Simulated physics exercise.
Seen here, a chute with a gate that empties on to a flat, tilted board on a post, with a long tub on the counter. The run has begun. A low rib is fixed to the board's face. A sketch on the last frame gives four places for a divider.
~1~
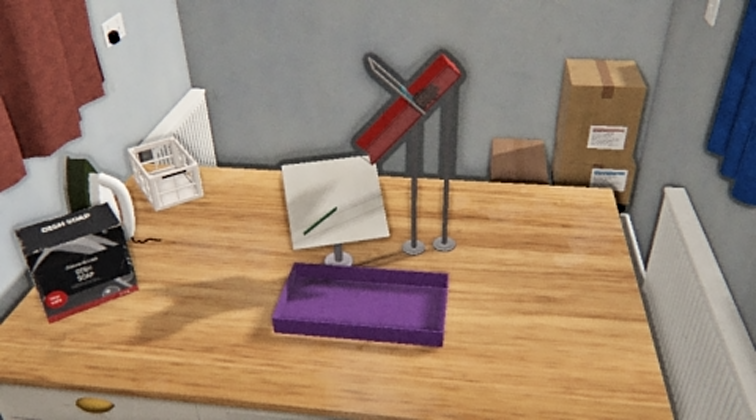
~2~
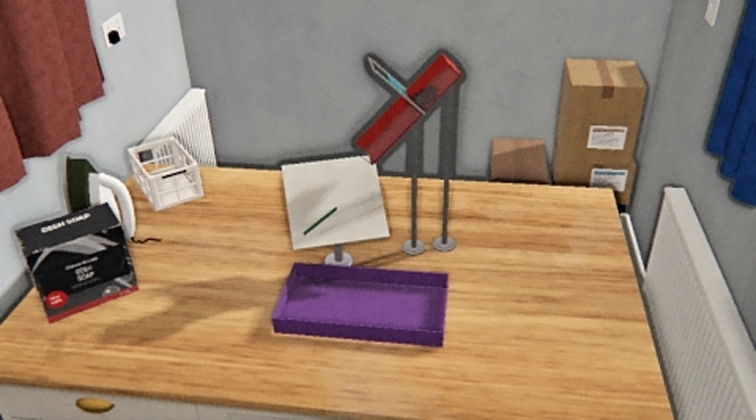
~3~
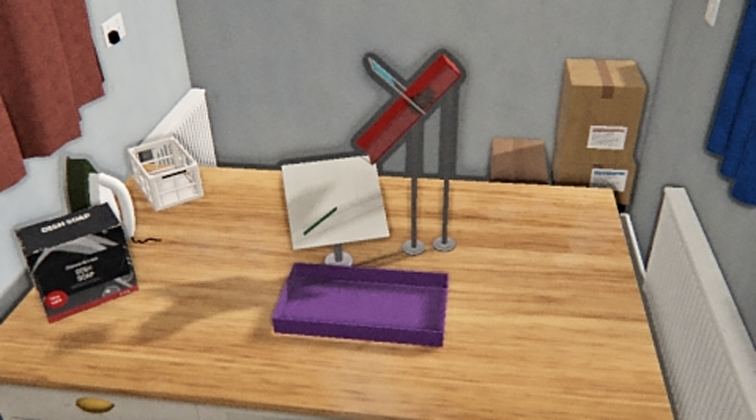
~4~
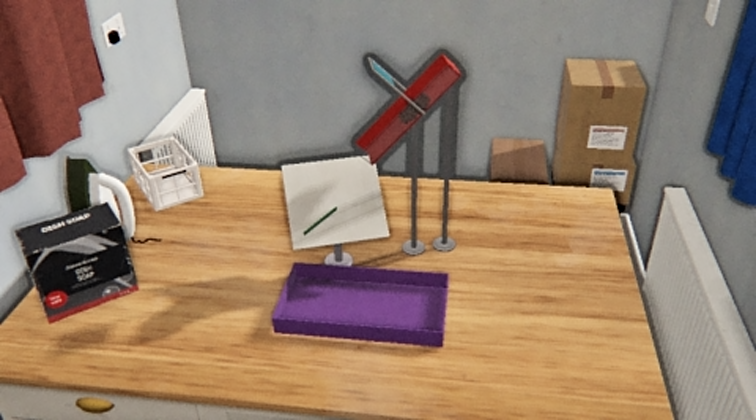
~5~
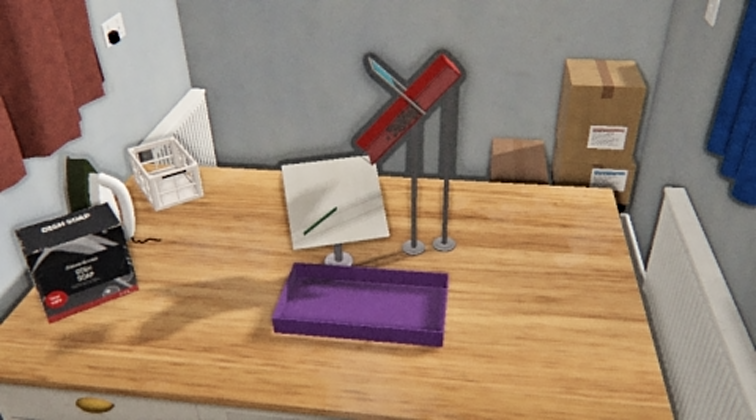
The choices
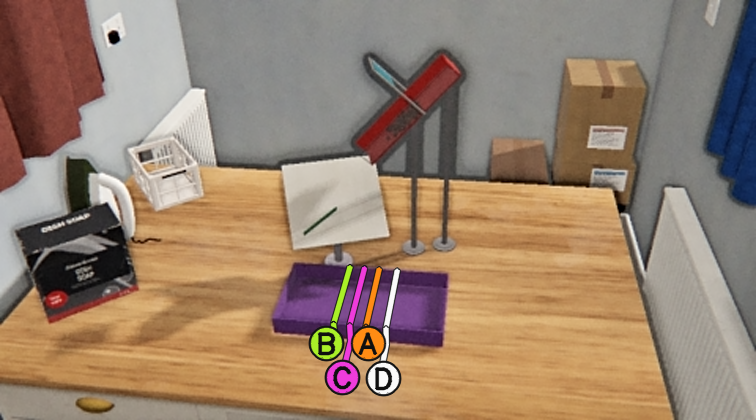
Red chute with its gate open above a tilted white board and purple tub, small dark pieces sliding down the slope.
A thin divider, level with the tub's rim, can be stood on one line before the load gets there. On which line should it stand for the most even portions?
I would pick line B.
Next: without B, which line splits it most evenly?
C it is.
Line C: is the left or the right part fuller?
More lands on the left.
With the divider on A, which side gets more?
More lands on the left.
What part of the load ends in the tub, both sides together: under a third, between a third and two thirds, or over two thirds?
It is between a third and two thirds.
On the marked copy, line A crosses the front rim at (366, 326); line B crosses the front rim at (333, 323); line C crosses the front rim at (349, 324); line D crosses the front rim at (386, 327).
With A, of what is caught, nearly all on the left of the divider, a stray few on the right.
With B, of what is caught, about half on the left of the divider, about half on the right.
With C, of what is caught, most on the left of the divider, a small part on the right.
With D, of what is caught, all on the left of the divider, none on the right.
